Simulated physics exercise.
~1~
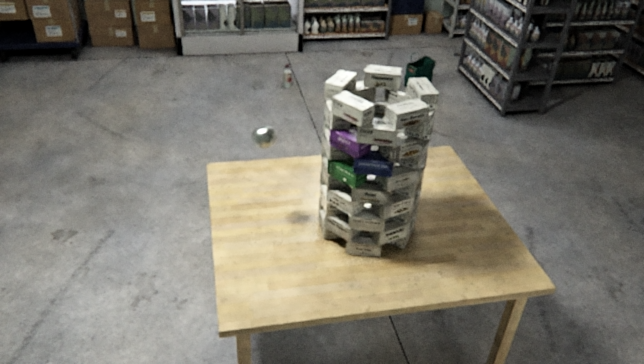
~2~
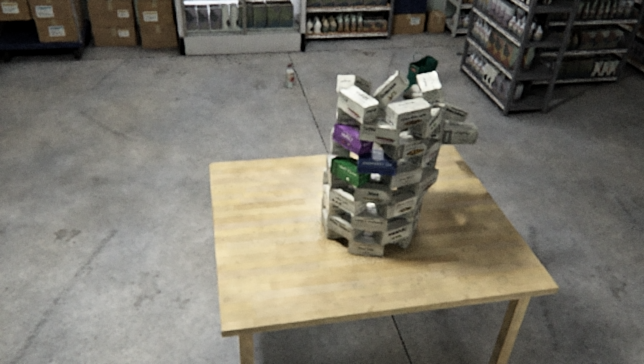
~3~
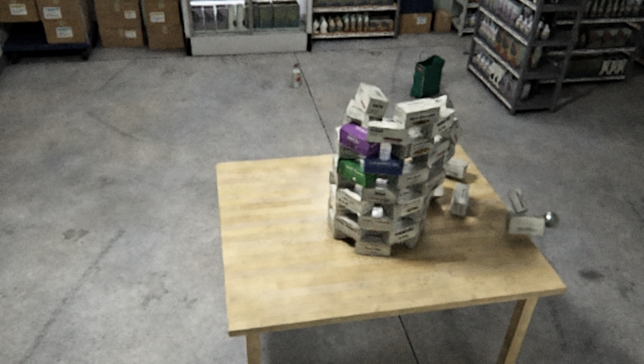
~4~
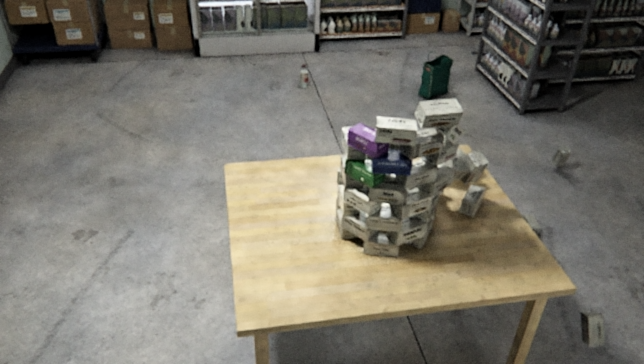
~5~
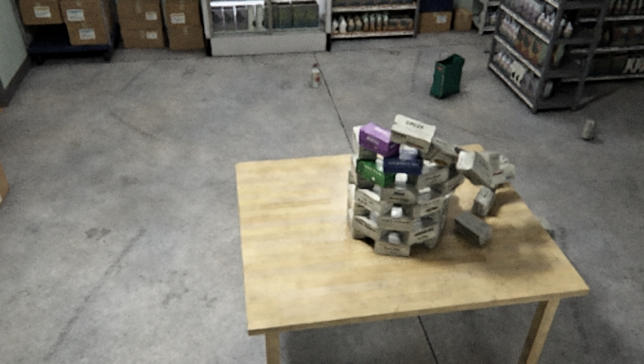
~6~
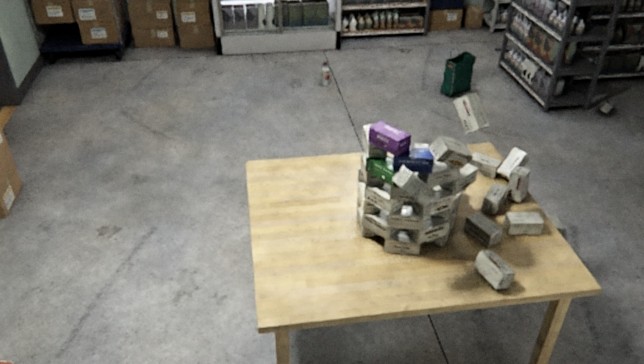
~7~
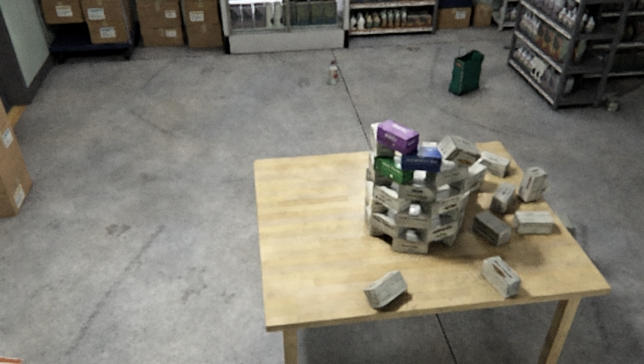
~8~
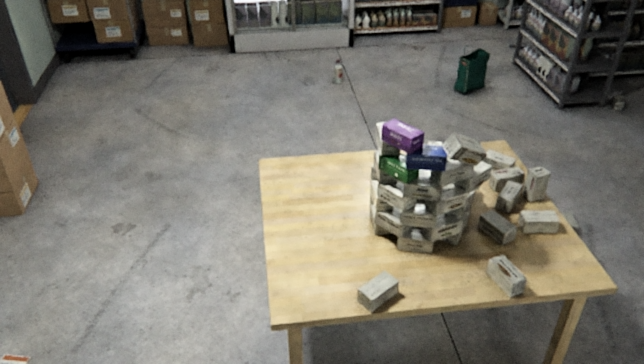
A small silvery ball flies in from the left toward a round tower of pale packets on a wooden table, seen from above in a storeroom with boxes and shelves behind. One purple, one green and one blue packet sit on the tower's near side, and a green bin stands on the concrete floor beyond. The ball strikes the upper tower, and packets burst loose to the right. Some drop to the floor while others tumble across the tabletop as the view drifts left. Finally, the shortened tower stands among scattered packets, its coloured ones still in place.
